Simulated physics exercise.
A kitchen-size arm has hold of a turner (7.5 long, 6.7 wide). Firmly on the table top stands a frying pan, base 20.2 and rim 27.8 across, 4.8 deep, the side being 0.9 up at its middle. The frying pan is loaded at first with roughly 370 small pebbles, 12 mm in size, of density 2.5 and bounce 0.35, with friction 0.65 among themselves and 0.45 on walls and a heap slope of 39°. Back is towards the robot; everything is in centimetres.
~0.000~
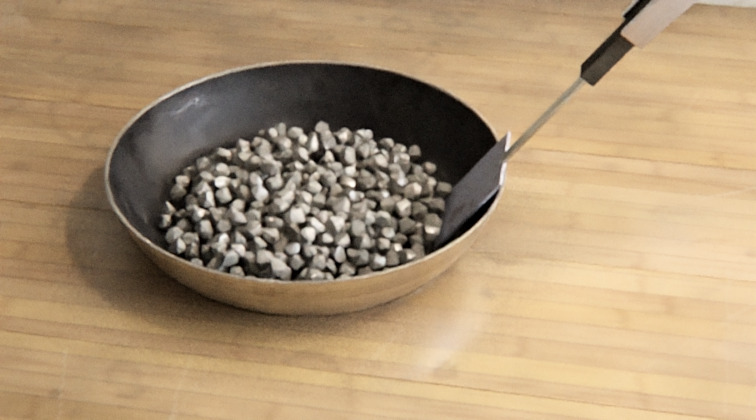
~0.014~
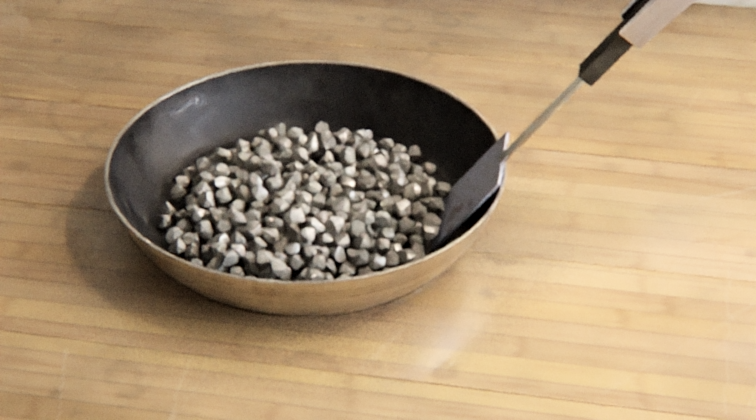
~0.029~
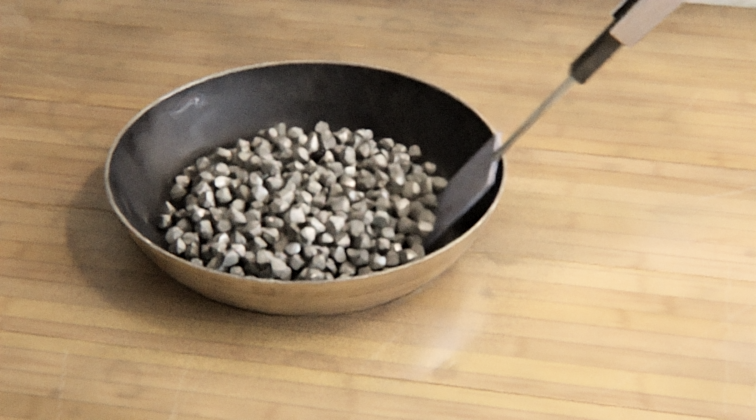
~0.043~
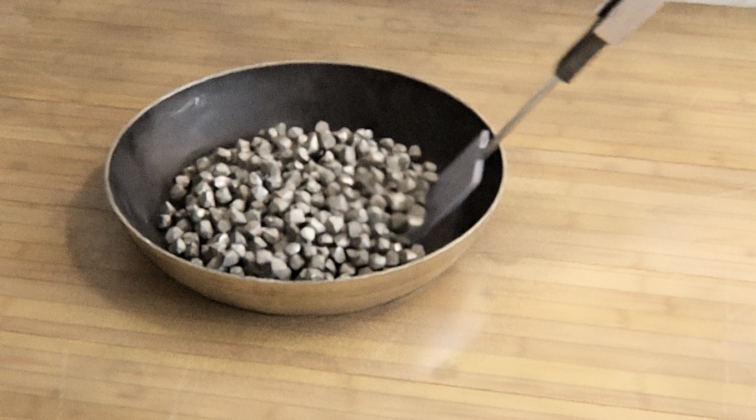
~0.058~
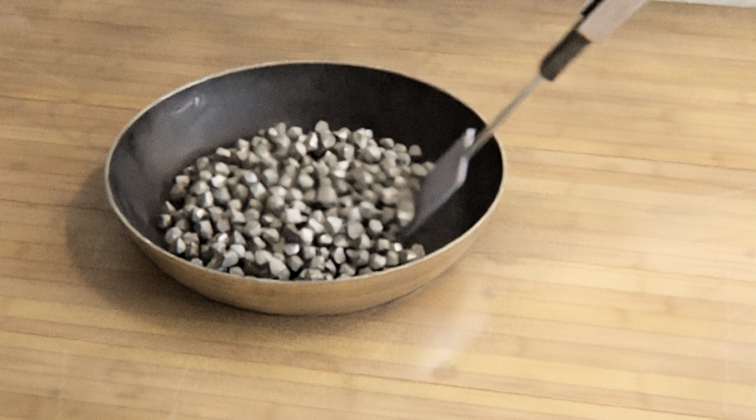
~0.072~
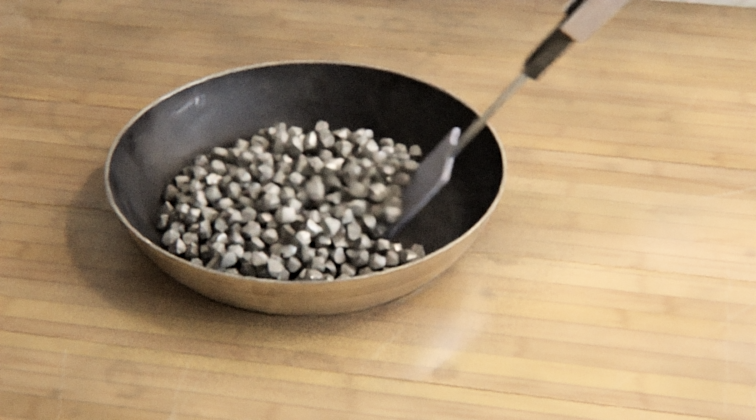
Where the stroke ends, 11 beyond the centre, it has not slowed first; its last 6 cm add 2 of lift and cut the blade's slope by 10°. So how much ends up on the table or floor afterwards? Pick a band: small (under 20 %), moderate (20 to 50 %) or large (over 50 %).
The share is small, under 20 %.
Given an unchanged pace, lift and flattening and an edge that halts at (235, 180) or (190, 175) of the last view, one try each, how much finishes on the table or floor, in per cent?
Respectively about 0 and 0 percent end on the table or floor.
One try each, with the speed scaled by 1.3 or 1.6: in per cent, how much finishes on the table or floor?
The two tries give roughly 25 and 30 in a hundred.
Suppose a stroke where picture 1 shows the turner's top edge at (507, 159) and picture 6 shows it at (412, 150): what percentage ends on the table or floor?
Around 30 per cent finishes there.
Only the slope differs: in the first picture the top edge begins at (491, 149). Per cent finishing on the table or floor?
20 percent or so.
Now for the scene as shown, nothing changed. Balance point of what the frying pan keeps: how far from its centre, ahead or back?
Some 4.0 cm ahead of the centre.
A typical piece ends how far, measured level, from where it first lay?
Distance: Near 3 cm.
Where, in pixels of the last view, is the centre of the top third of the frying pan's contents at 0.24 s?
The middle sits at approx. (201, 167).
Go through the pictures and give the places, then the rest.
Turner top edge at (505, 158), sloping 55°; upper third of the load around (310, 193), from x 160 to 445, top at y 130; 370 in the frying pan, in the first picture.
Turner top edge at (504, 158), sloping 55°; upper third of the load around (310, 193), from x 160 to 440, top at y 130, in the second picture.
Turner top edge at (495, 157), sloping 55°; upper third of the load around (311, 192), from x 160 to 440, top at y 130, in the third picture.
Turner top edge at (481, 156), sloping 55°; upper third of the load around (316, 191), from x 160 to 430, top at y 130, in the fourth picture.
Turner top edge at (466, 154), sloping 55°; upper third of the load around (320, 185), from x 160 to 430, top at y 130, in the fifth picture.
Turner top edge at (451, 153), sloping 55°; upper third of the load around (314, 182), from x 160 to 430, top at y 130; 370 in the frying pan, in the sixth picture.
By 0.16 s, sloping 55°, highest piece 5 above the table; 370 in the frying pan.
By 0.24 s, sloping 53°, highest piece 6 above the table; 370 in the frying pan.
By 0.49 s, sloping 45°, highest piece 7 above the table; 320 in the frying pan, 32 on the table or floor, 18 on the blade or in flight.
By 1.54 s, sloping 45°, highest piece 5 above the table; 320 in the frying pan, 50 on the table or floor.
Final count, 320 in the frying pan, 50 on the table or floor. That is 14 % on the table or floor.
